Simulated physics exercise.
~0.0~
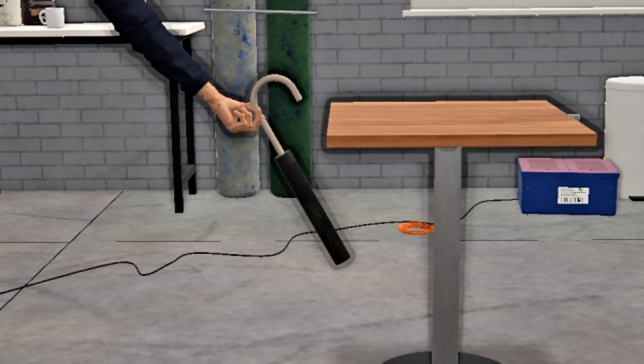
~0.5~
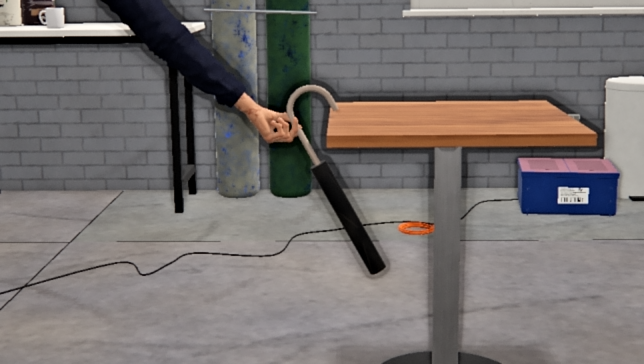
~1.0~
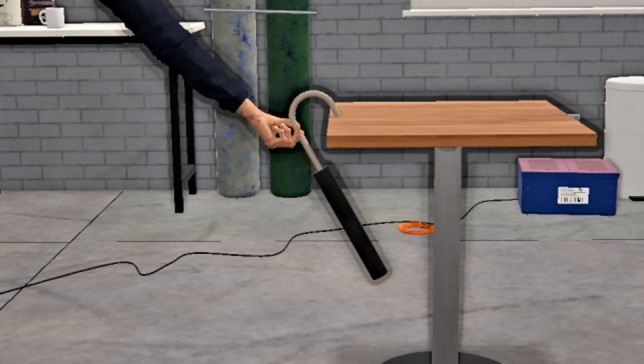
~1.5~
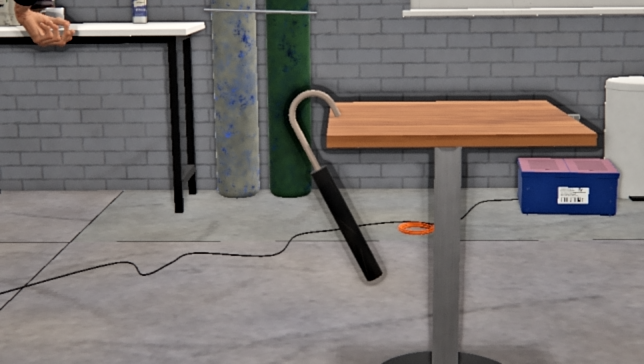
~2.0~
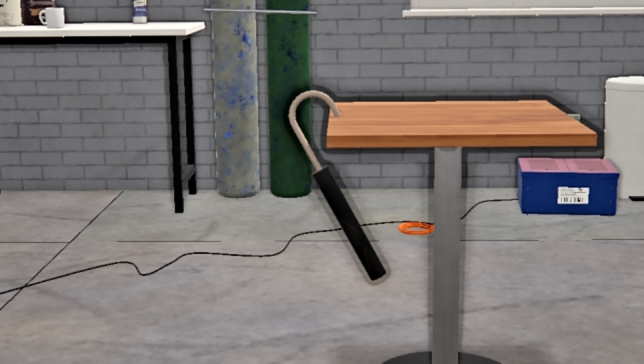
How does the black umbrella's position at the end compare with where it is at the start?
At the start the umbrella is held in a hand to the left of the table. At the end it is a little farther right and slightly lower, hanging by its hooked handle from the table's left edge.
